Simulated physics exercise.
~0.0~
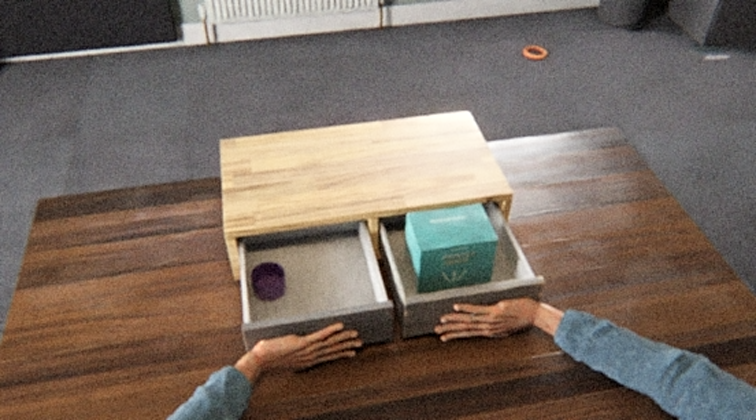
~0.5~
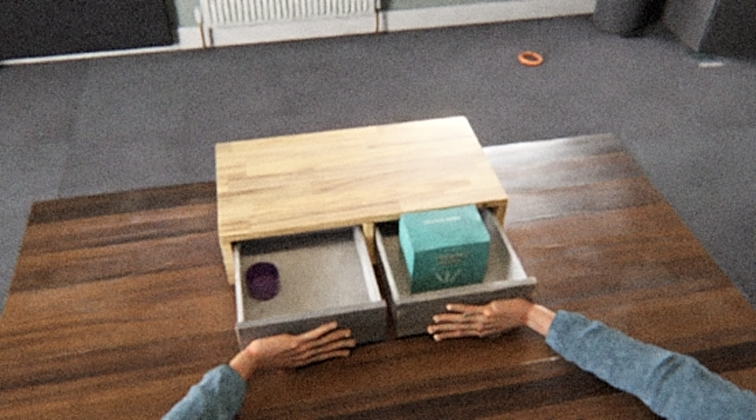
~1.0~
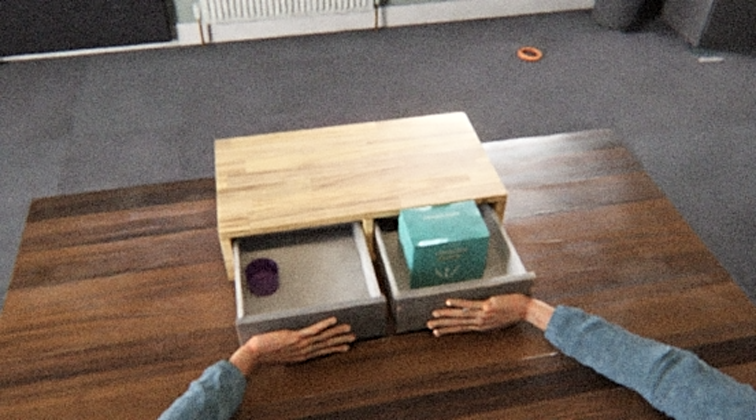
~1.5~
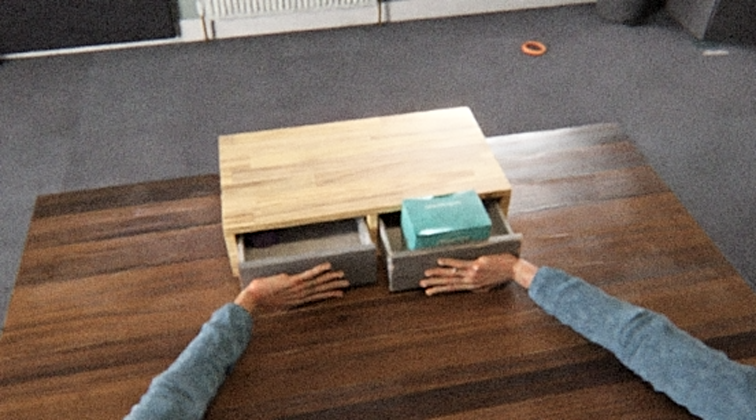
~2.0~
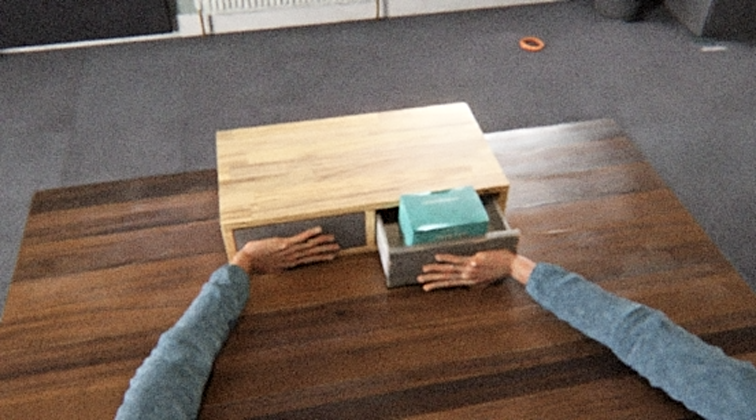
On a dark wooden tabletop above a grey carpet, seen from above and in front by a slightly swaying camera, sits a low pale wood chest with two open grey drawers. The left drawer holds a small purple cup, and the right one holds a turquoise box that stands tall inside it. Two hands in blue sleeves rest against the fronts, then push both drawers inward together, carrying the contents along. The left drawer slides fully shut, hiding the cup. The right drawer stays partly open, its turquoise box still showing at the chest's front edge.
